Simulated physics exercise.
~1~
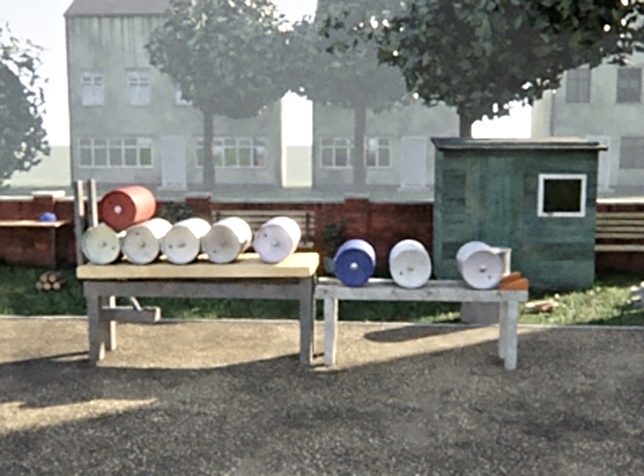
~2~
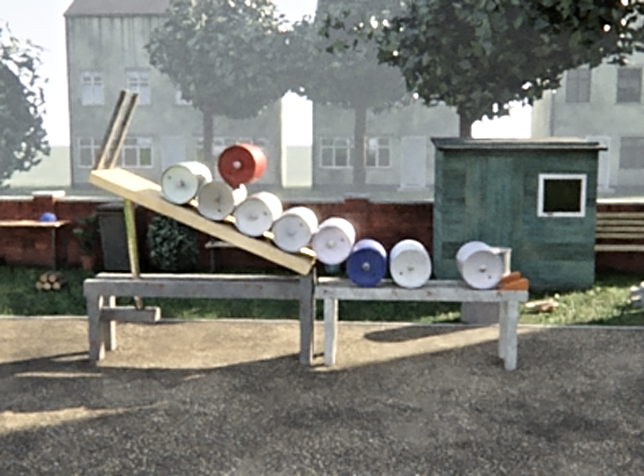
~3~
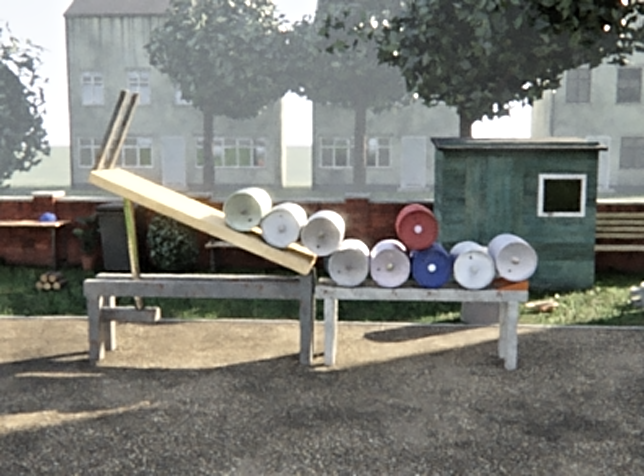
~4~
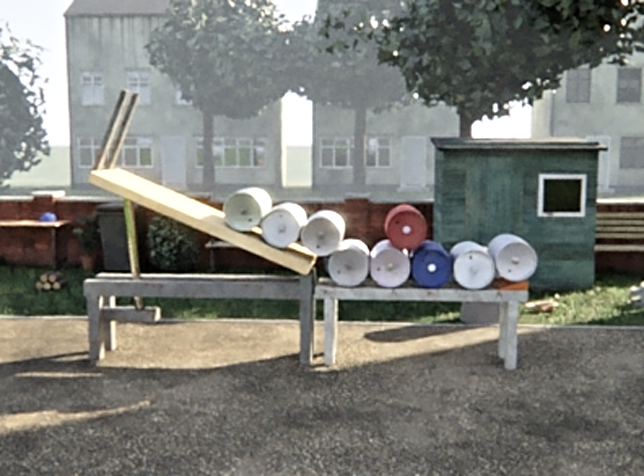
At the start, five white kegs sit on a flat wooden deck at the left with a red one resting on top of them, while a blue keg and two white ones stand on the level rack to the right. The deck's left end lifts, and its kegs roll down to the right onto the rack, nudging the blue one along. The red keg rides over the others and ends up above the blue one. It then shifts slightly back left. Finally, three white kegs remain on the tilted deck, the blue sits in the rack's row, and the red rests on top of that row.
